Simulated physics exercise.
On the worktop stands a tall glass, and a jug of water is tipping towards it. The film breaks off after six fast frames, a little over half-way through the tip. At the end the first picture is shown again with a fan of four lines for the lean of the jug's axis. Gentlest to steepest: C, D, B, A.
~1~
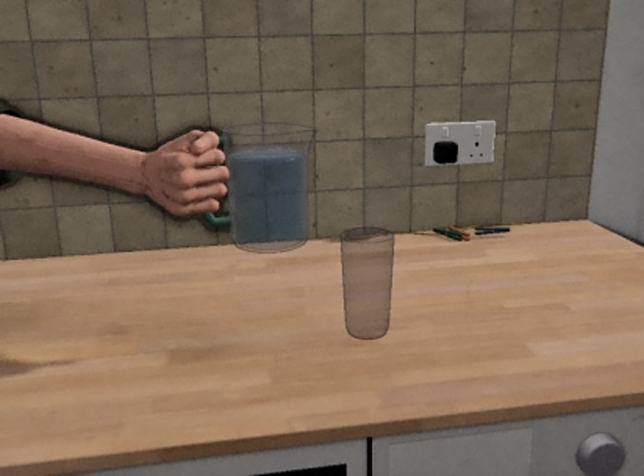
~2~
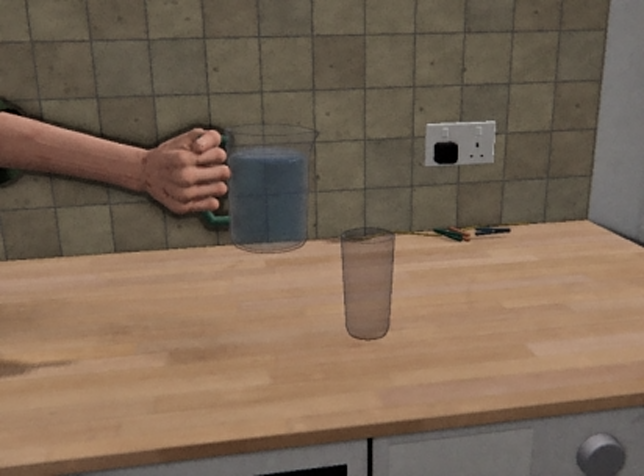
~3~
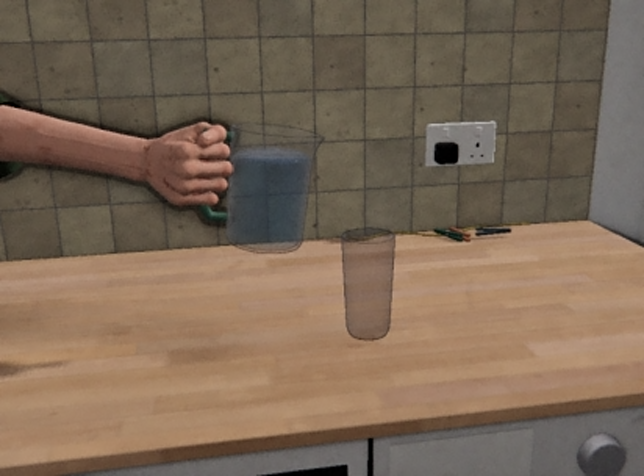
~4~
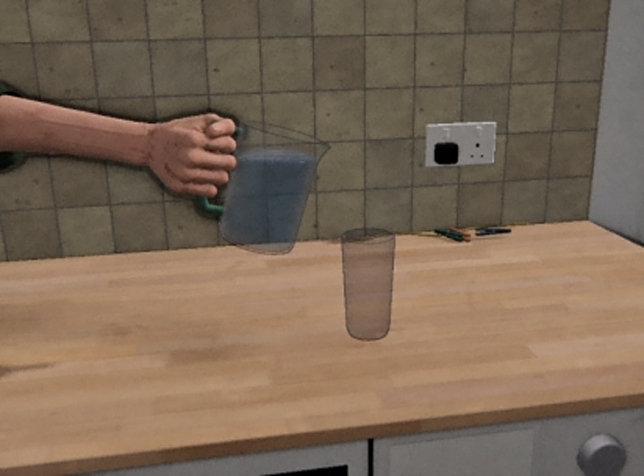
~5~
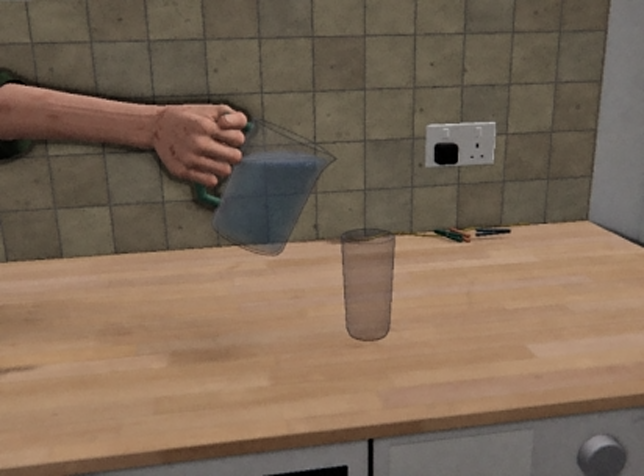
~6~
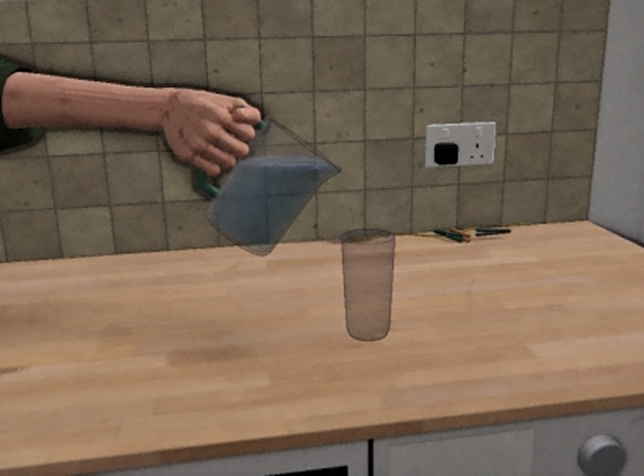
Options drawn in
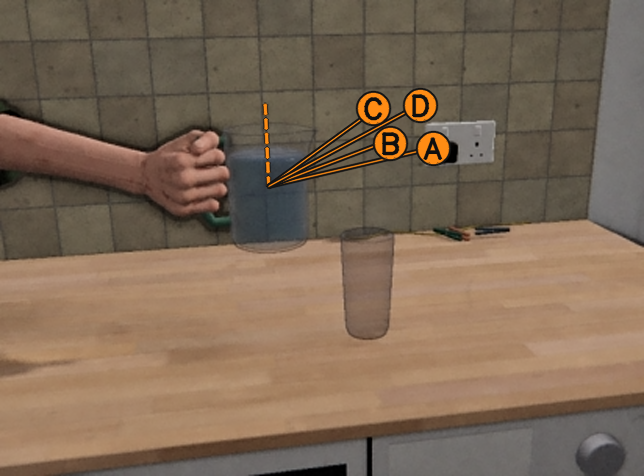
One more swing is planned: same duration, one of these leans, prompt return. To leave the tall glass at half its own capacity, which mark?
C beats the others.
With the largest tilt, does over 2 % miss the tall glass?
Yes.
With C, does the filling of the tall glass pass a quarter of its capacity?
Yes, it does.
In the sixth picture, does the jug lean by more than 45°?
No, it does not.
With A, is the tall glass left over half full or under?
Over half.
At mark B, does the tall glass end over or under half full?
Over half.
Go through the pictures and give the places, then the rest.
Upright, lip at (316, 129); rim of the tall glass round (367, 234); nothing has left yet.
Upright, lip at (318, 131); nothing has left yet.
Tipped about 7°, lip at (323, 137); nothing has left yet.
Tipped about 16°, lip at (330, 146); nothing has left yet.
Tipped about 26°, lip at (336, 157); nothing has left yet.
Tipped about 37°, lip at (340, 171); nothing has left yet.
On the marked copy, A at (416, 151); B at (373, 146); C at (360, 119); D at (405, 112).
Choosing A, the tall glass ends with about 95 % of what it can hold; 16 % of the water is spilt.
Choosing B, the tall glass ends with about 90 % of what it can hold; 4 % of the water is spilt.
Choosing C, the tall glass ends with about 46 % of what it can hold.
Choosing D, the tall glass ends with about 70 % of what it can hold.
